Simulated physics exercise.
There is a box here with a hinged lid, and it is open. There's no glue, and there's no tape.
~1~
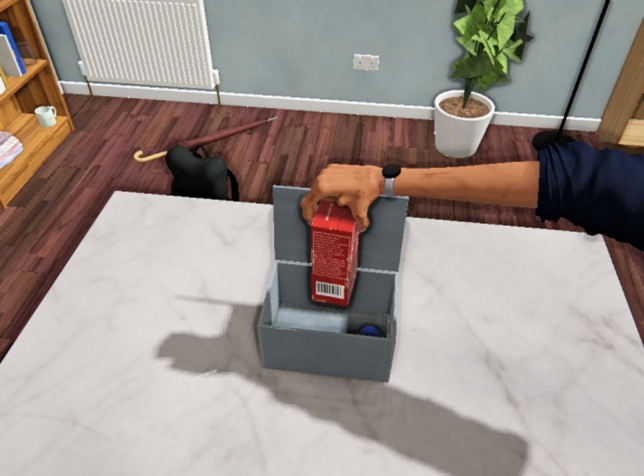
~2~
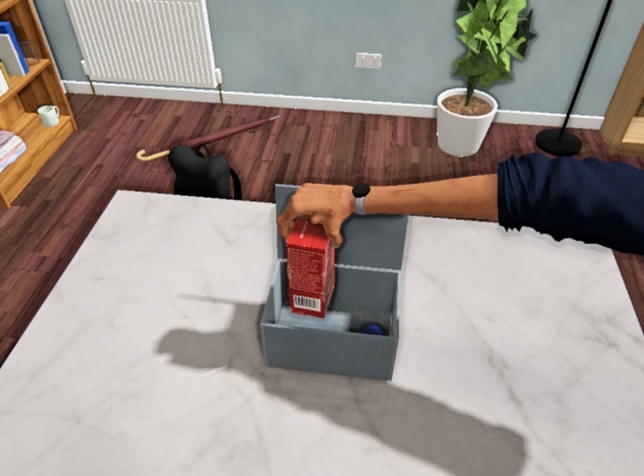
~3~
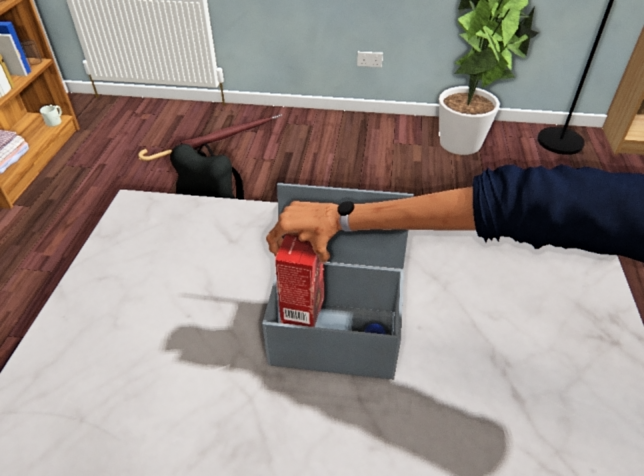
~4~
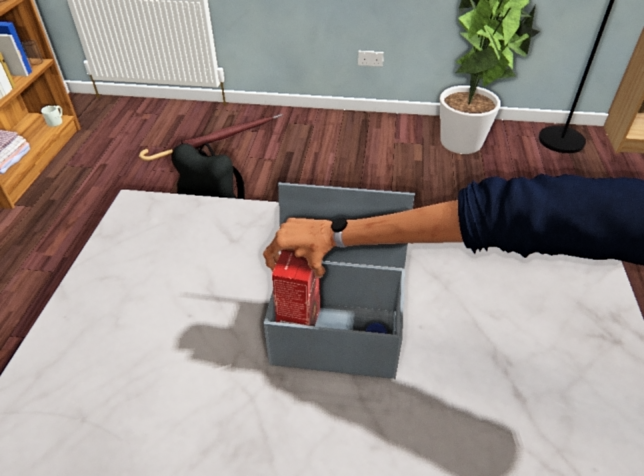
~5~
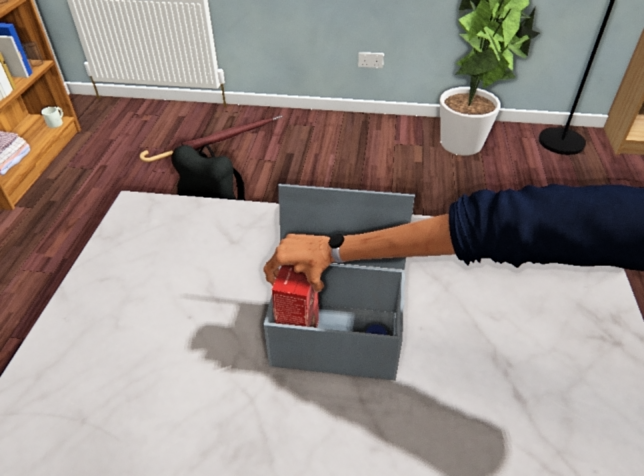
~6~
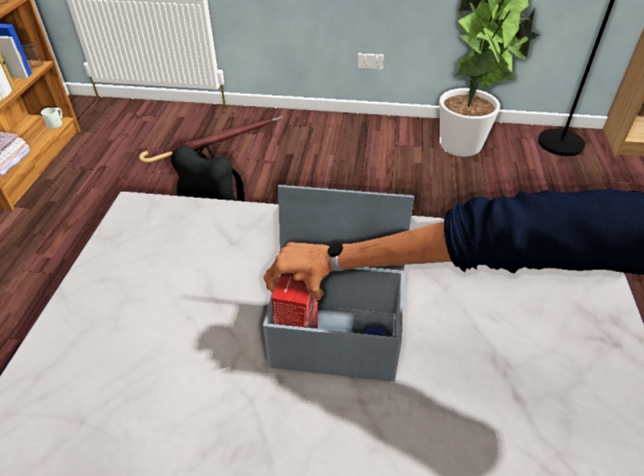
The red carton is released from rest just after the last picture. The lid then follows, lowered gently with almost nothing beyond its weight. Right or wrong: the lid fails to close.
Right, it stays open.
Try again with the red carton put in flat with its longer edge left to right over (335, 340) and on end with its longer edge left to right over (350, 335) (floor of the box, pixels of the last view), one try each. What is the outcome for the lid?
First try: The lid comes down fully; second try: The lid stays propped open.
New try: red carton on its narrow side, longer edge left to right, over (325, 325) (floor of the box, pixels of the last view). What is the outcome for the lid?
Then the lid comes down fully.
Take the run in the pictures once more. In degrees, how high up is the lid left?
I'd say roughly 35 degrees above the rim.
Then, 1.20 s later than the last frame, lid starting down.
Then, 1.60 s later than the last frame, lid 56° above the rim.
Then, 1.90 s later than the last frame, lid 40° above the rim.
When it is over, lid 37° above the rim; both as before. End places, in pixels of the last picture, red carton near (294, 316).
